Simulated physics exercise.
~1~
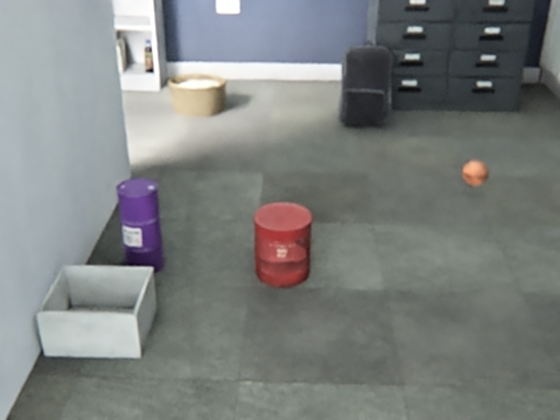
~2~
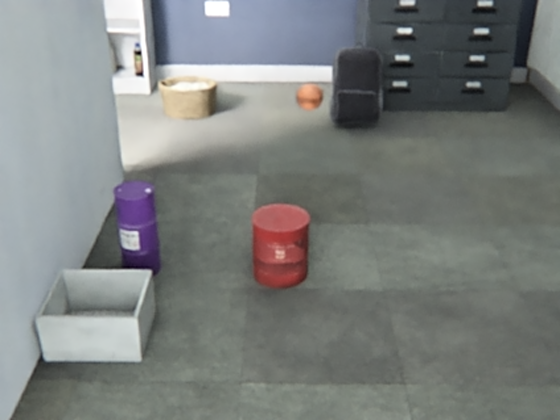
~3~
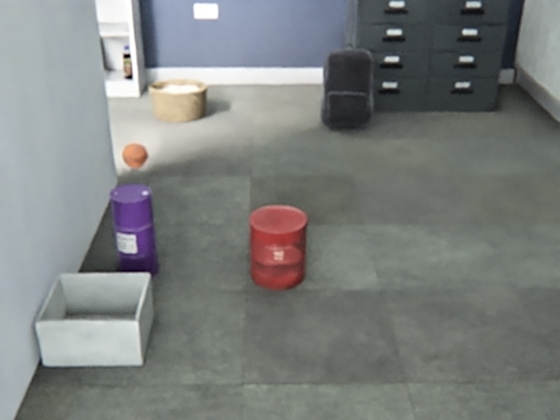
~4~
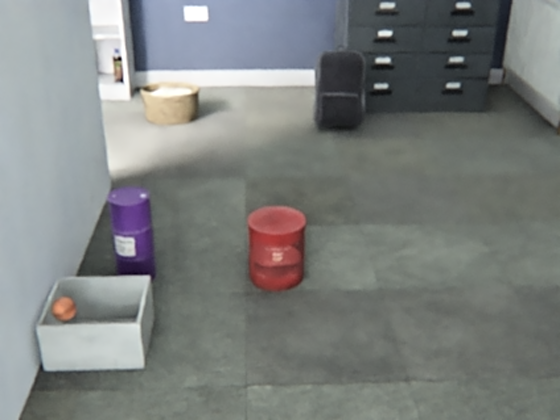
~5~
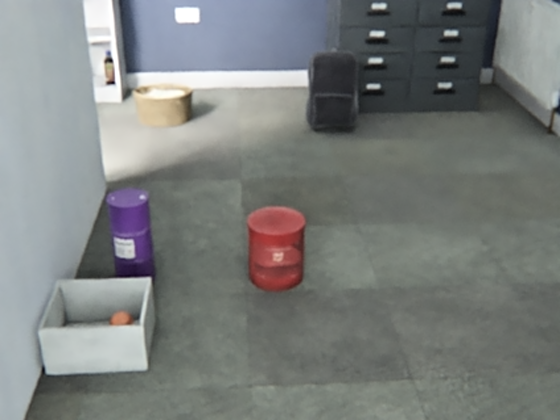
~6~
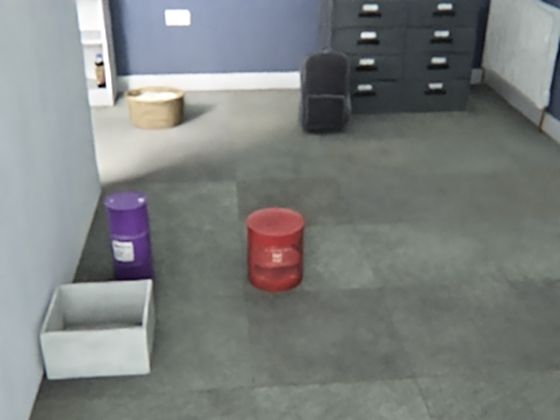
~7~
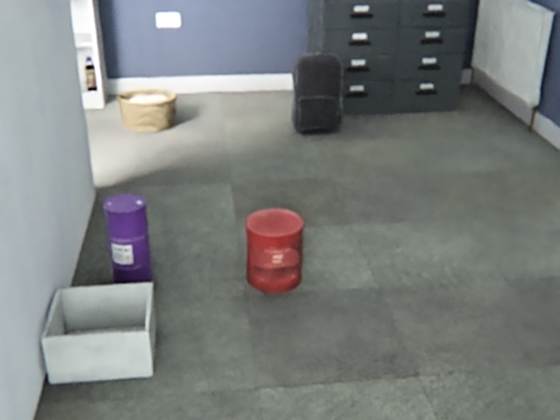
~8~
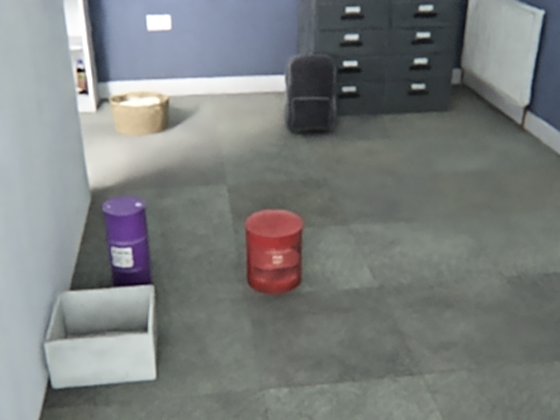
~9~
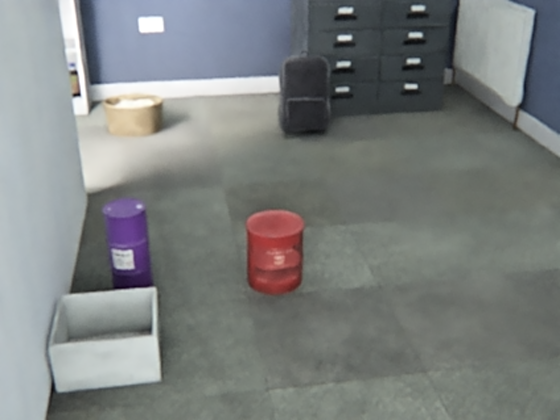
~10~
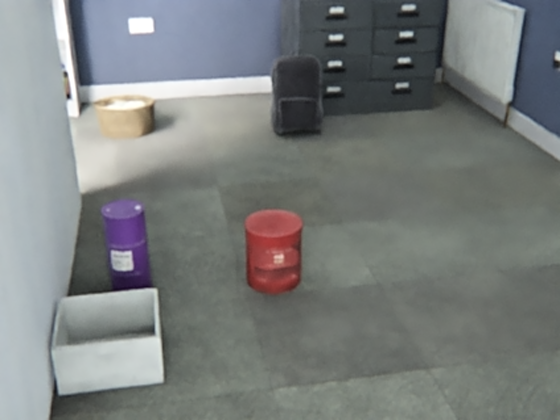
An orange ball flies left across the room and drops into the open grey box.
